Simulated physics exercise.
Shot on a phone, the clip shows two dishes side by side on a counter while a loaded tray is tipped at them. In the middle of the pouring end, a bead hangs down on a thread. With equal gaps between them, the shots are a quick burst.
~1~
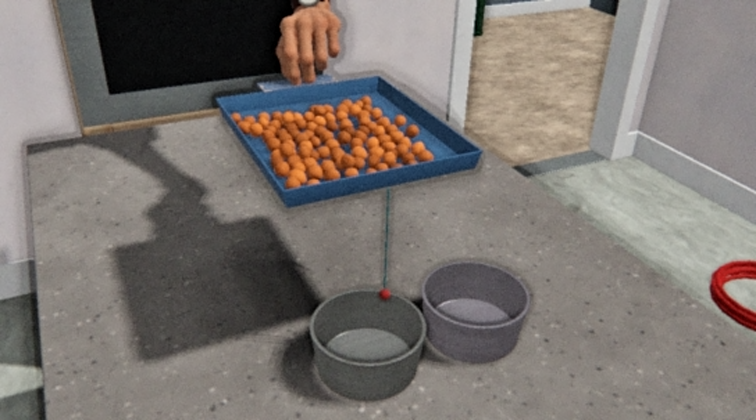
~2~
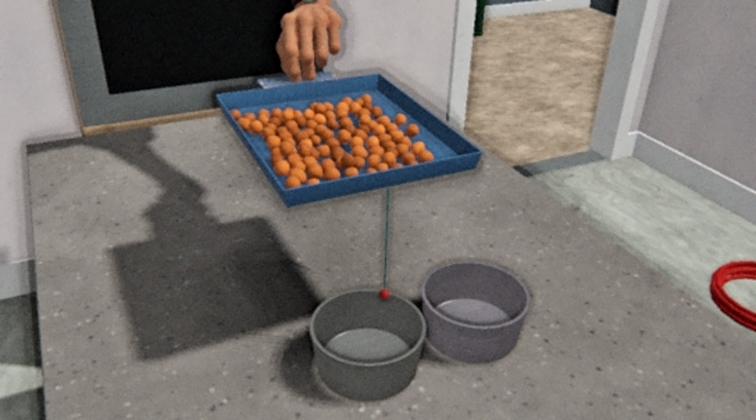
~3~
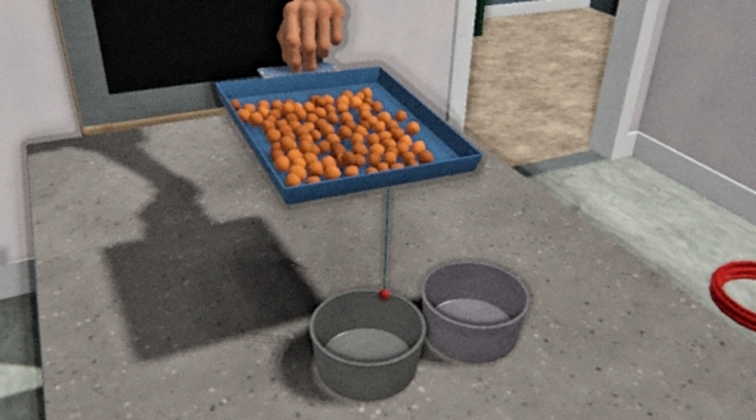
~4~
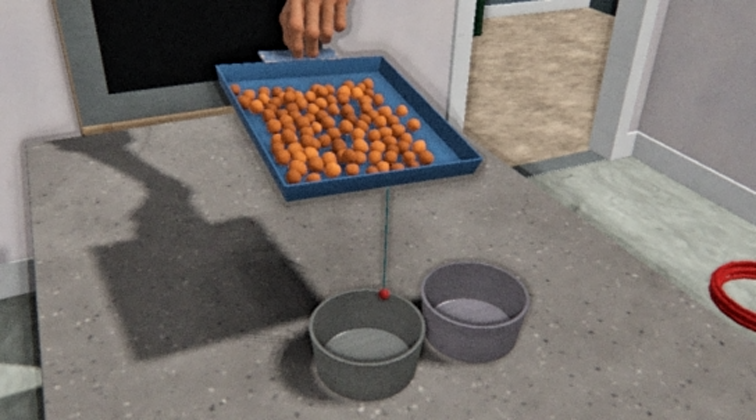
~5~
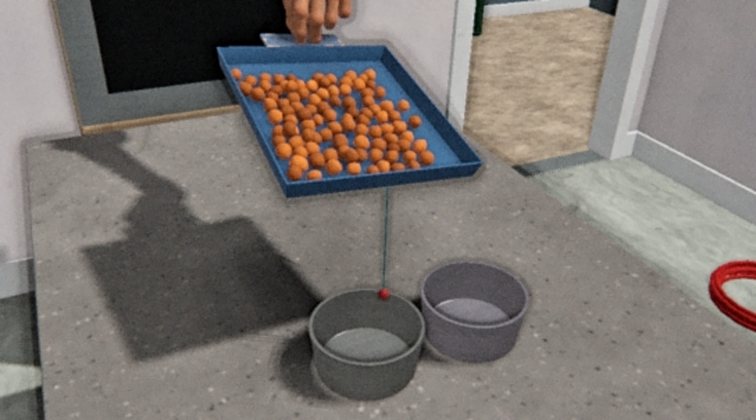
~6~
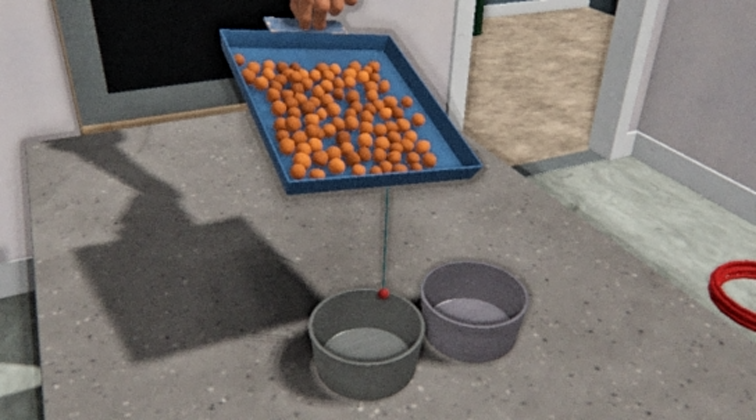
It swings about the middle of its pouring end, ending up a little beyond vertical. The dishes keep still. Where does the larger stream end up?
It ends up in the right-hand dish.
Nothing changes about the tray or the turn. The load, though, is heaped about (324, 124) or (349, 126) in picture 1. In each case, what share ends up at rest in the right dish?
In order, about 60 and 60 in a hundred.
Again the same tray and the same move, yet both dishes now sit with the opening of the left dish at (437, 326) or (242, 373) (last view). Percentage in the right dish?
10 and 10 in a hundred.
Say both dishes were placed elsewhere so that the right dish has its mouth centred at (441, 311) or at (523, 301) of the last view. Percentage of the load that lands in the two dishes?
In turn about 60 and about 70 percent.
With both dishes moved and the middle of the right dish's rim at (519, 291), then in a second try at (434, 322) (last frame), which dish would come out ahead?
The dish to the left at the first, the dish to the right at the second.
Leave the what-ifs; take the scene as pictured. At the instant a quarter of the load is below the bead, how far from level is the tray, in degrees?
Approx. 115° from level.
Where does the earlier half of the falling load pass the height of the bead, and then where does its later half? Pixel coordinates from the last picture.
Starting near (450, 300), moving on to near (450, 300).
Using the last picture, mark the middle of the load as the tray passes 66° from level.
Check around (406, 129) in the last picture.
Soon after the last picture, tray tipped steeply; nearly all on the tray; a stray few in the air.
A little later, tray tipped past a quarter turn; nearly all on the tray; a stray few in the right dish; a stray few outside both; a stray few in the air.
Later still, tray tipped past a quarter turn; a small part in the left dish; about half in the right dish; about half outside both; a stray few in the air.
At rest, tray tipped past a quarter turn; a small part in the left dish; about half in the right dish; about half outside both; a stray few in the air.
